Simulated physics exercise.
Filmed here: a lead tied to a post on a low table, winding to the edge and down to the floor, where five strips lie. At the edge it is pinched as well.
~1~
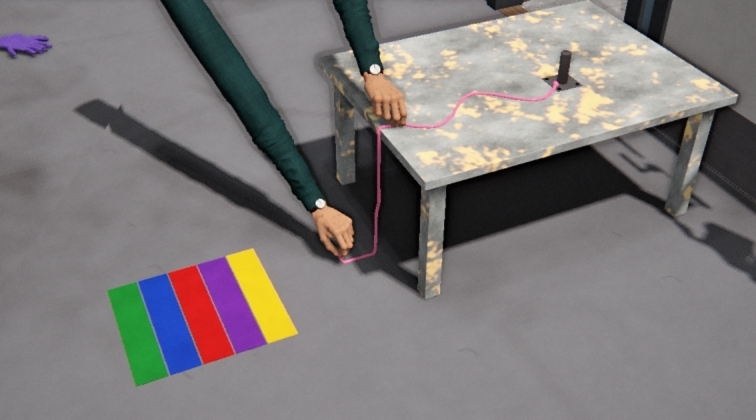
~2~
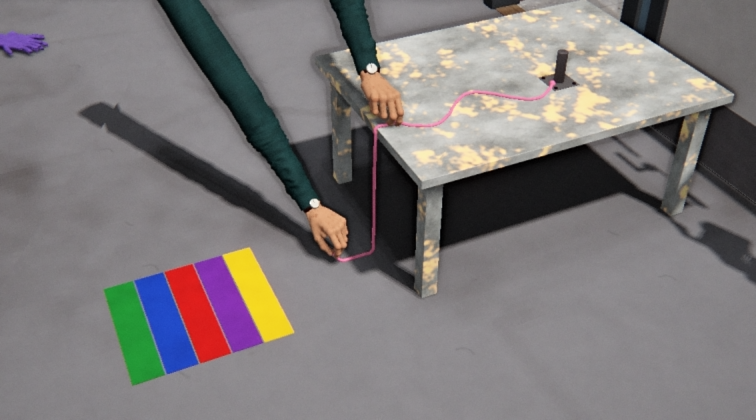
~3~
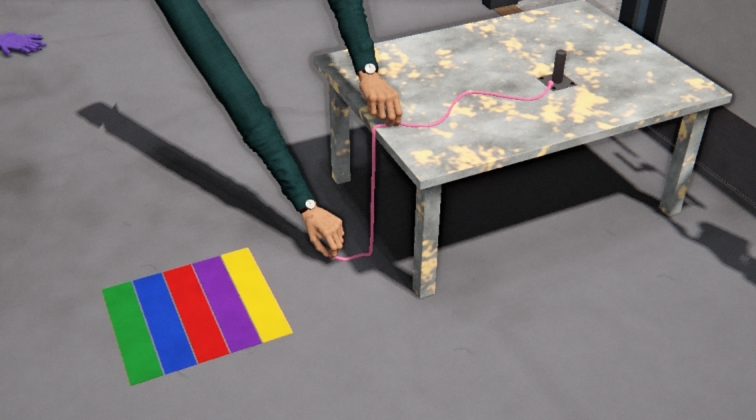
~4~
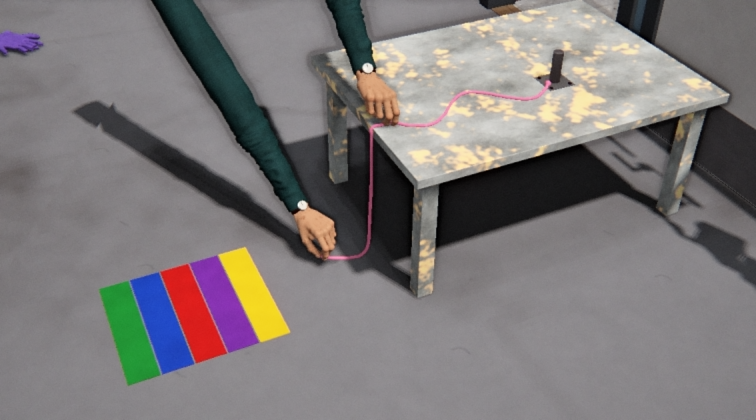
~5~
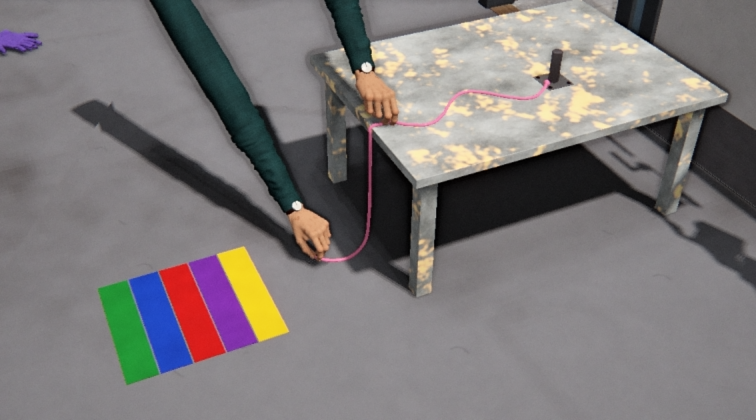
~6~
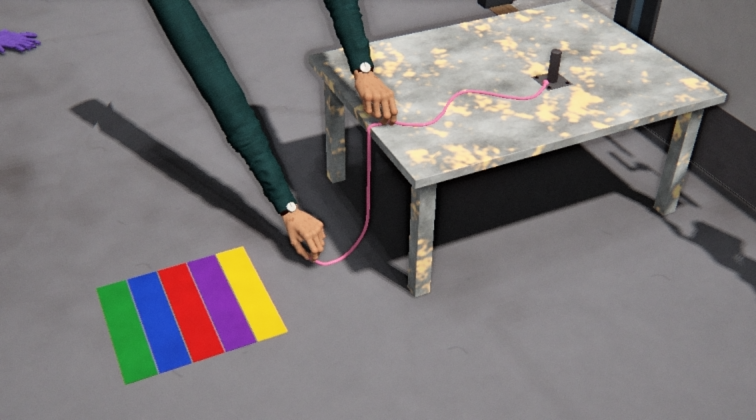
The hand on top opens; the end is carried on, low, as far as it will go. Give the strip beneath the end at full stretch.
Red strip.
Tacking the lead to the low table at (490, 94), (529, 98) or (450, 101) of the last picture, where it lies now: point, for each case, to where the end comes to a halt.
That would be (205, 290) for the first, (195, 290) for the second and (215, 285) for the third.
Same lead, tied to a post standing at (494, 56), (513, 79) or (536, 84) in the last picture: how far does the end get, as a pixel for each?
(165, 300), (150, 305) and (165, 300).
Early on, end near (253, 275); over yellow.
Midway, end near (211, 288); over purple.
At the end of the slack, end near (187, 295); over red. It halts on the red strip.
